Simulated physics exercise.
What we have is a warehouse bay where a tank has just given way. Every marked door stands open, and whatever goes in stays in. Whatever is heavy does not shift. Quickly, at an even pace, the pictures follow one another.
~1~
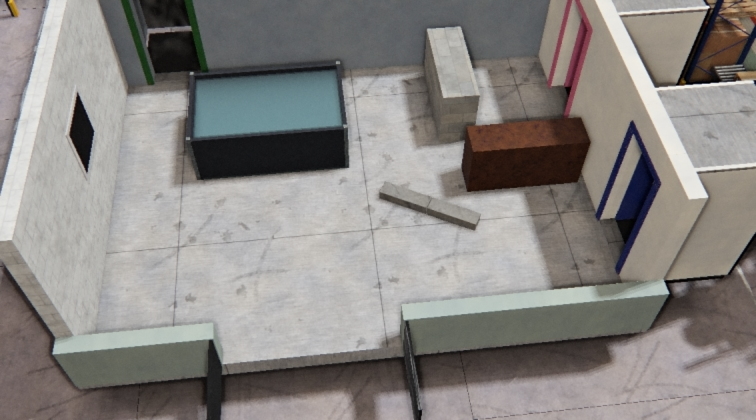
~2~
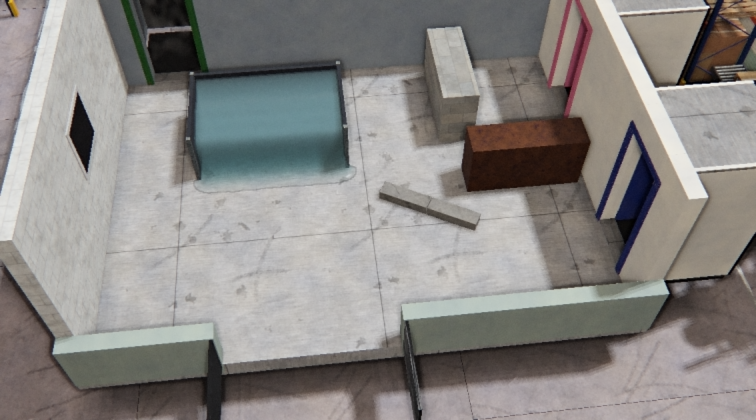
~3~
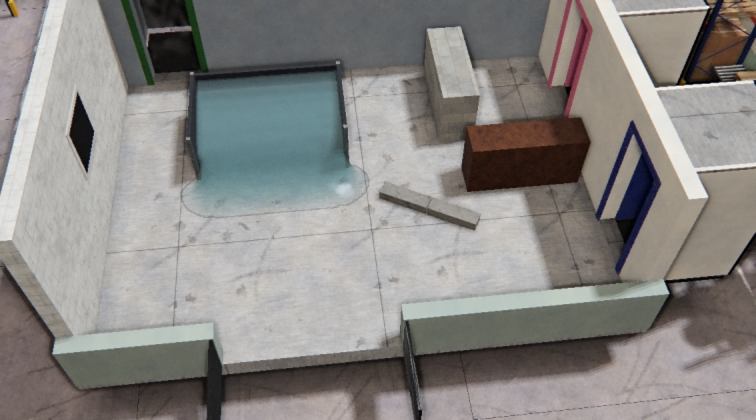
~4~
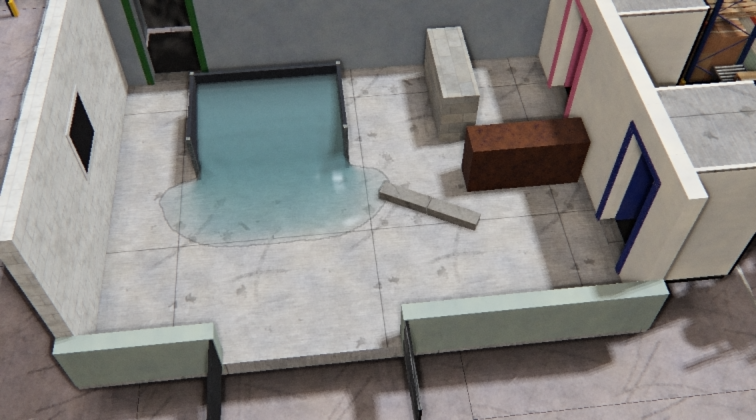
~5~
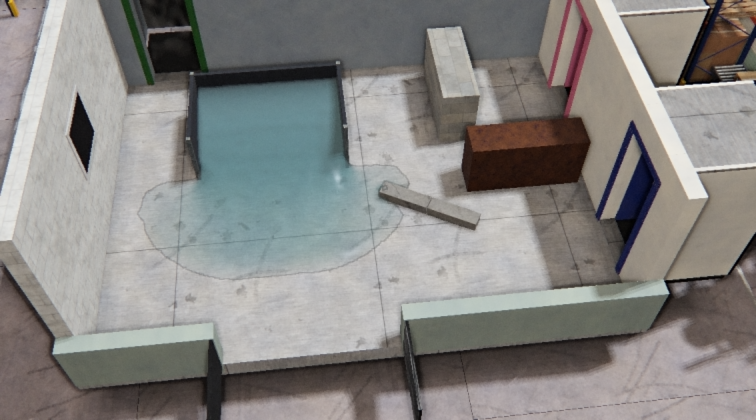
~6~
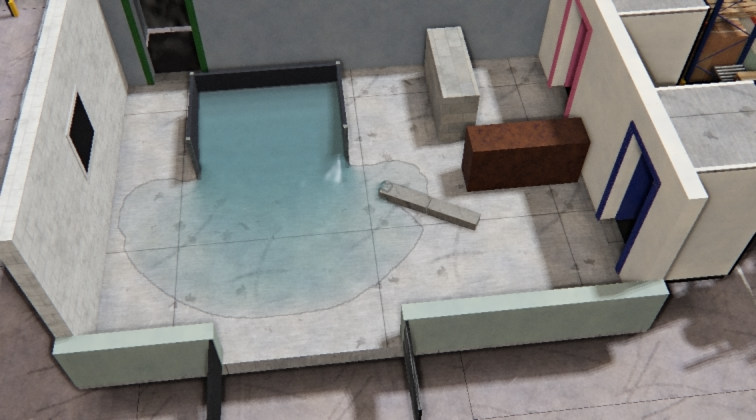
A water tank's front gives way and water pours out, spreading across the floor.
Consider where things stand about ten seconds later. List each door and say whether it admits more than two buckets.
Pink door - admits no more than two; blue door - admits more than two; green door - admits more than two.
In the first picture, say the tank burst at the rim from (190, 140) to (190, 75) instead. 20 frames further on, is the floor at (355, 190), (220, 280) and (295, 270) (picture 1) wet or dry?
Untouched, soaked, soaked.
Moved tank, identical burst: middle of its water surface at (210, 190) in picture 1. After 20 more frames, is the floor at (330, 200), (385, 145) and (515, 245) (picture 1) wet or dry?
My reading is missed by the flood first, missed by the flood next and missed by the flood last.
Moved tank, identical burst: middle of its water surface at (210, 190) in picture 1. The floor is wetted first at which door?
It's the one in green, as it turns out.
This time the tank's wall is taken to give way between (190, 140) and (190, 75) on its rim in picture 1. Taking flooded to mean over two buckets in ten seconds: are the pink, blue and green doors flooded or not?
At the doors, pink never reaches it, blue crosses the line and green crosses the line.
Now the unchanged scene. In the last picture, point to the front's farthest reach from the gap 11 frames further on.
My guess is roughly (611, 310).
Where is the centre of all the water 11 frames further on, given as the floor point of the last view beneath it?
Close to (271, 236).
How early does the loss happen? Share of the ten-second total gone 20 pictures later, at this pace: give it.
Estimate: 65 %.
A moment on, water covers 45 % of the floor; the pink door not reached, the blue door not reached, the green door not reached.
Next, water covers 45 % of the floor; the pink door not reached, the blue door not reached, the green door not reached.
Then, water covers 50 % of the floor; the pink door not reached, the blue door under two buckets in, the green door not reached.
Later, water covers 70 % of the floor; the pink door wet at the sill, nothing in, the blue door over two buckets in, the green door under two buckets in.
In the end, water covers 85 % of the floor; the pink door wet at the sill, nothing in, the blue door over two buckets in, the green door over two buckets in.
